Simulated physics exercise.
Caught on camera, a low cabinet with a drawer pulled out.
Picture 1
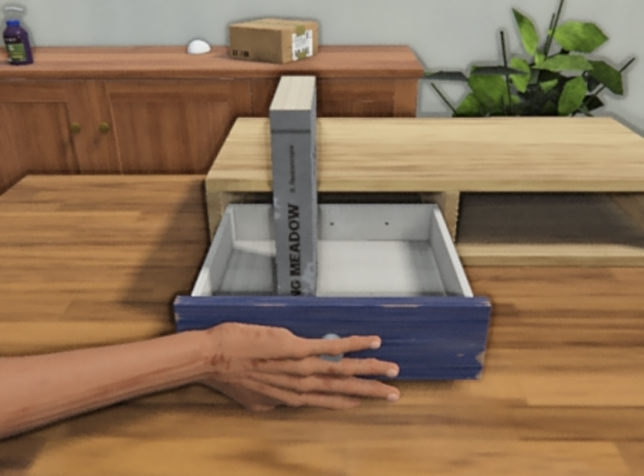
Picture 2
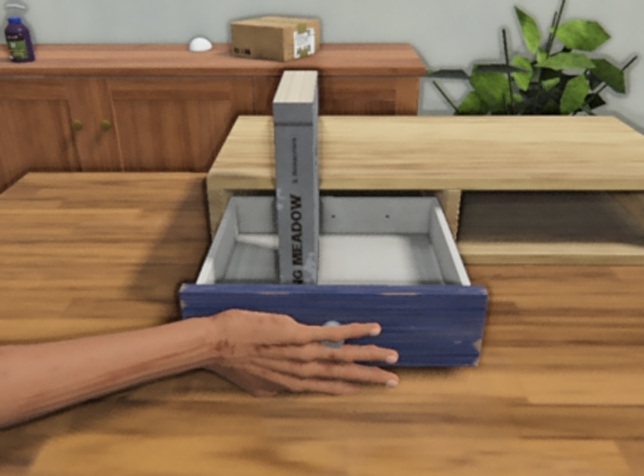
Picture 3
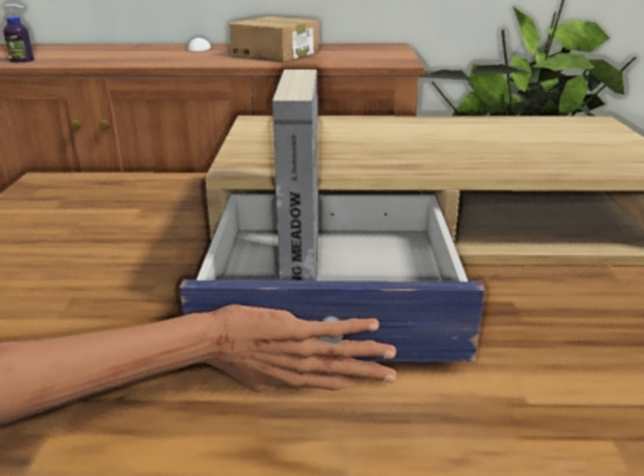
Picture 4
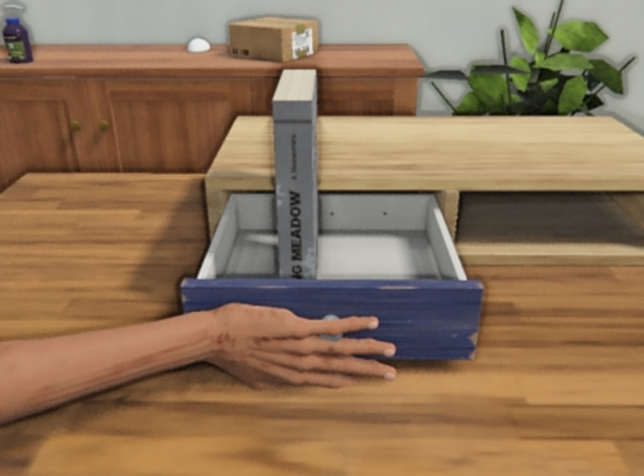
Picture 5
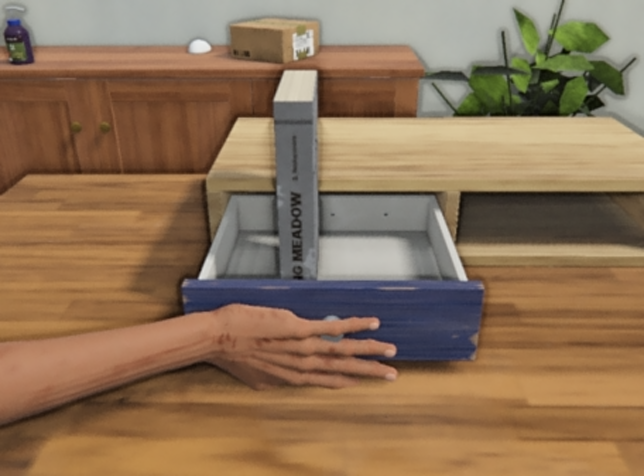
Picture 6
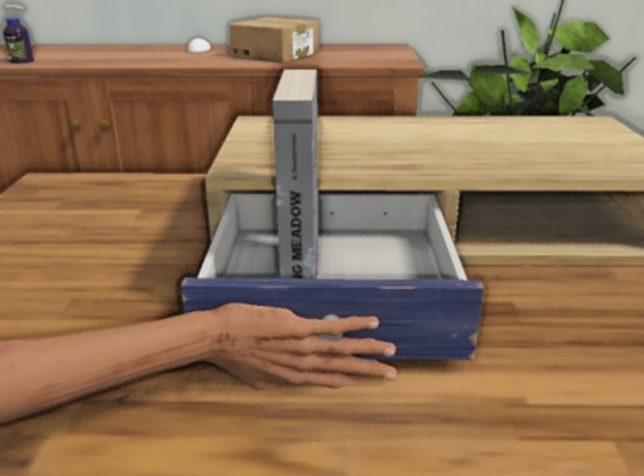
On a wooden tabletop, a hand pushes the blue front of an open drawer slightly inward toward a low cabinet, a tall grey book standing upright inside it, and then the hand, drawer and book stay still.
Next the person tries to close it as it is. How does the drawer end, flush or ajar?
In the end the drawer stays ajar.
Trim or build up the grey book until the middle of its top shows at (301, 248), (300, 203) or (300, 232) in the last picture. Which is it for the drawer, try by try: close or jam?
In that order, it closes; stays ajar; shuts flush.
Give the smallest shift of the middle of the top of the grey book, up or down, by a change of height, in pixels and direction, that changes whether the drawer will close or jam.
A shift of 136 pixels, going down.
Then, 0.28 s later than the last frame, drawer starting in.
Then, 0.54 s later than the last frame, drawer about half in.
When it is over, the drawer will not close.
